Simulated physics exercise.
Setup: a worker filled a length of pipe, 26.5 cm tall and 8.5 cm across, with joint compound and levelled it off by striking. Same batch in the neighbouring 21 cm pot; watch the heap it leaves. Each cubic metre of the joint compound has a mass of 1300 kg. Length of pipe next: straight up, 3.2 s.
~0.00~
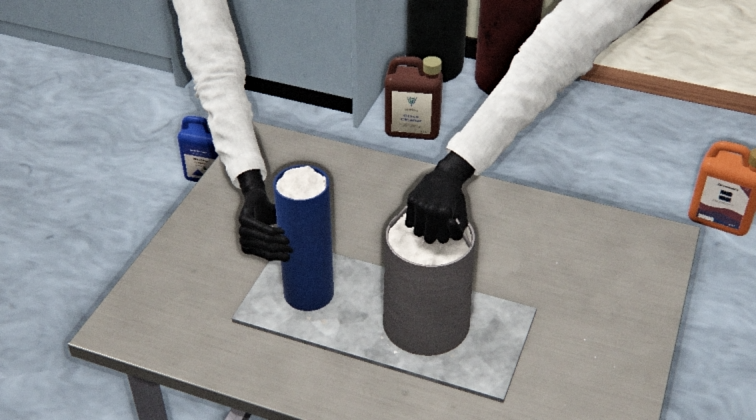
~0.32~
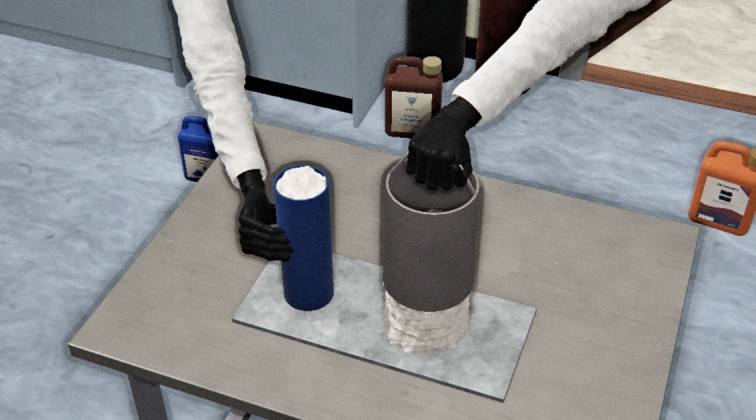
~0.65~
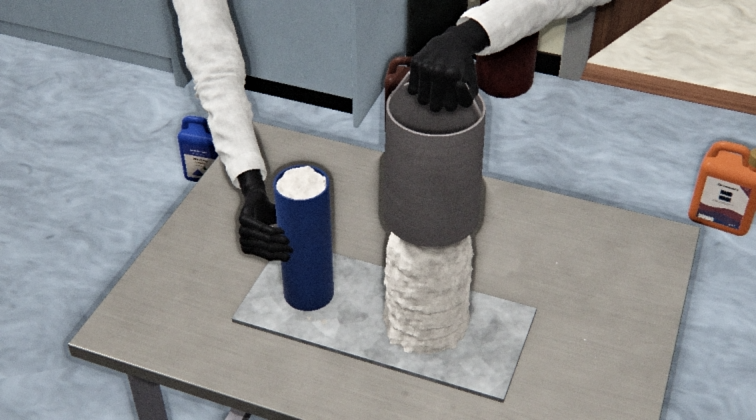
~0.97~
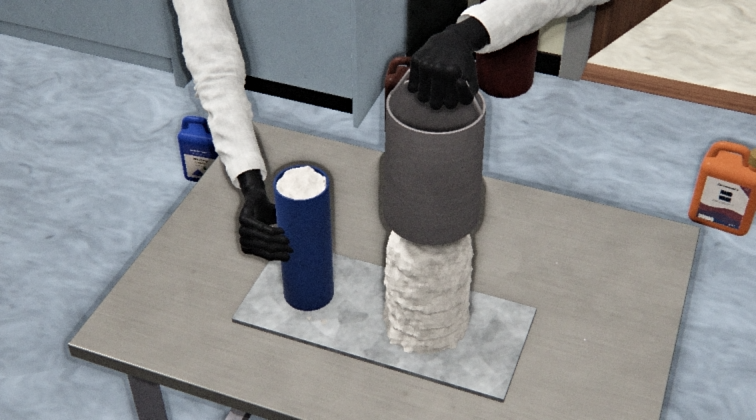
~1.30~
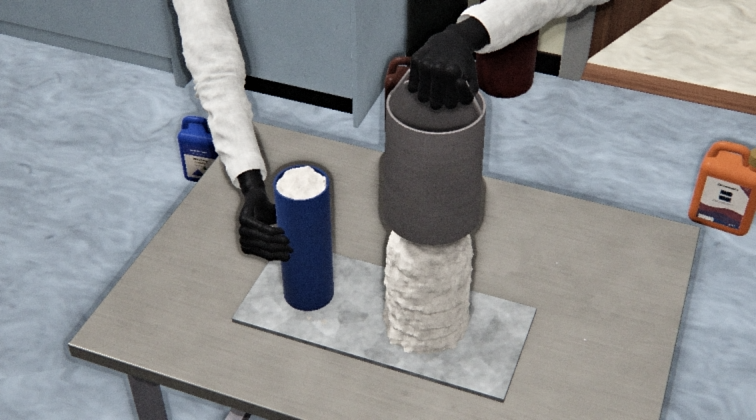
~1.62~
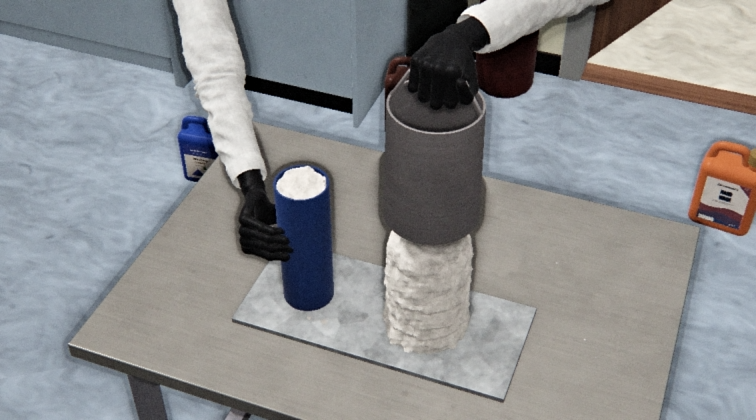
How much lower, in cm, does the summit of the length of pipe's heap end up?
I would say about 0 cm.
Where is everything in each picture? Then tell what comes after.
In the first frame, middle of the pot's mouth at (430, 236), still down; middle of the length of pipe's top at (301, 184), not yet moved.
In the second frame, middle of the pot's mouth at (432, 185), raised 11 cm; middle of the length of pipe's top at (301, 184), not yet moved.
In the third frame, middle of the pot's mouth at (436, 107), raised 26 cm; what the pot left 21 cm high and 15 cm wide, top at (430, 239); middle of the length of pipe's top at (301, 184), not yet moved.
In the fourth frame, middle of the pot's mouth at (436, 105), raised 27 cm; what the pot left 21 cm high and 15 cm wide, top at (430, 239); middle of the length of pipe's top at (301, 184), not yet moved.
In the fifth frame, middle of the pot's mouth at (436, 105), raised 27 cm; what the pot left 21 cm high and 15 cm wide, top at (430, 239); middle of the length of pipe's top at (301, 184), not yet moved.
In the sixth frame, middle of the pot's mouth at (436, 105), raised 27 cm; what the pot left 21 cm high and 15 cm wide, top at (430, 239); middle of the length of pipe's top at (301, 184), not yet moved.
After 2.4 s, the length of pipe is up 6.0 cm; the joint compound has come down 0.0 cm to 32 cm and is 8.5 cm wide.
After 3.2 s, the length of pipe is up 16 cm; the joint compound has come down 0.0 cm to 43 cm and is 8.5 cm wide.
After 4.0 s, the length of pipe is up 27 cm; the joint compound has come down 0.0 cm to 54 cm and is 8.5 cm wide.
After 5.0 s, the length of pipe is clear; the joint compound has come down 0.0 cm to 60 cm and is 8.5 cm wide.
After 5.5 s, at rest, the length of pipe is clear; the joint compound has come down 0.0 cm to 60 cm and is 8.5 cm wide.
